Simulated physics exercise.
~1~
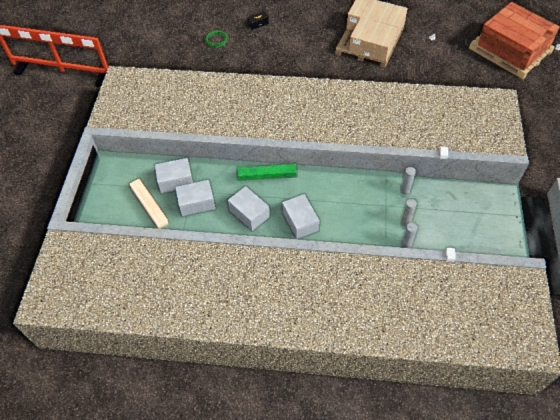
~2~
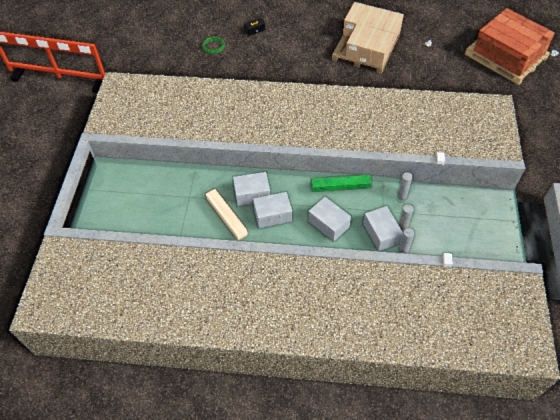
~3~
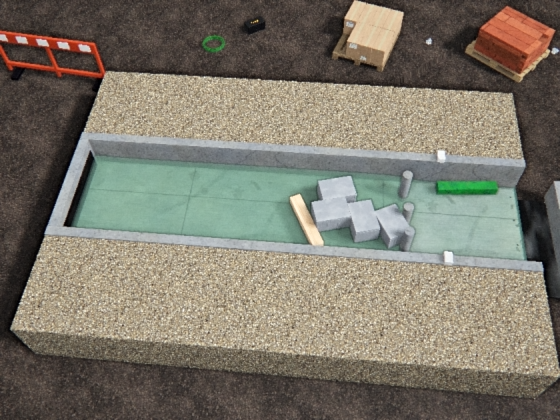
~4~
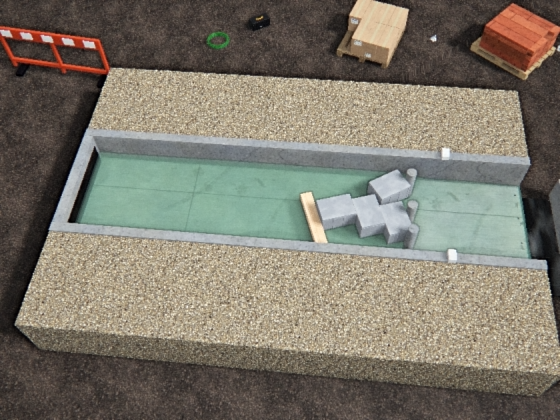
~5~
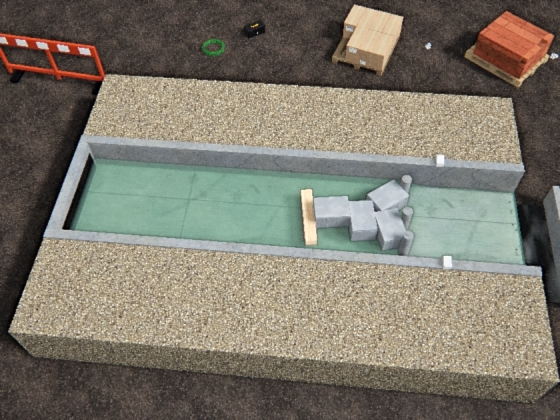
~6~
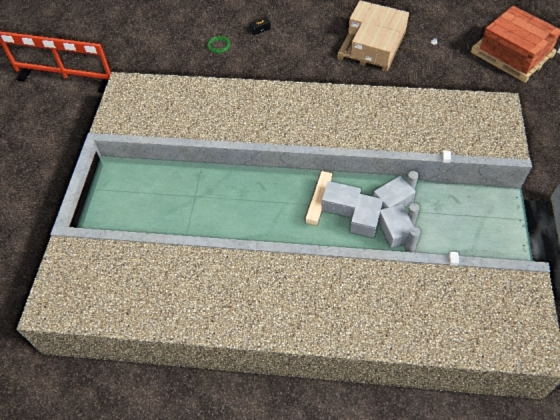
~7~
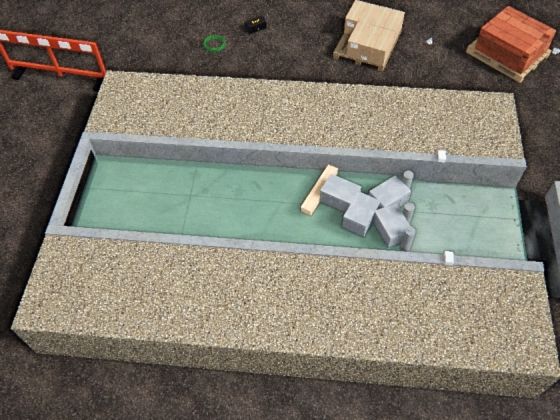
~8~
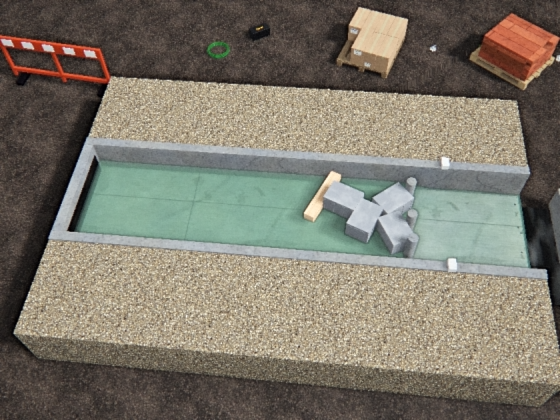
In a concrete channel between gravel banks, a green beam and a pale beam drifted right with several grey blocks; the green one slipped past the posts and out of sight, while the blocks jammed against them with the pale beam behind.
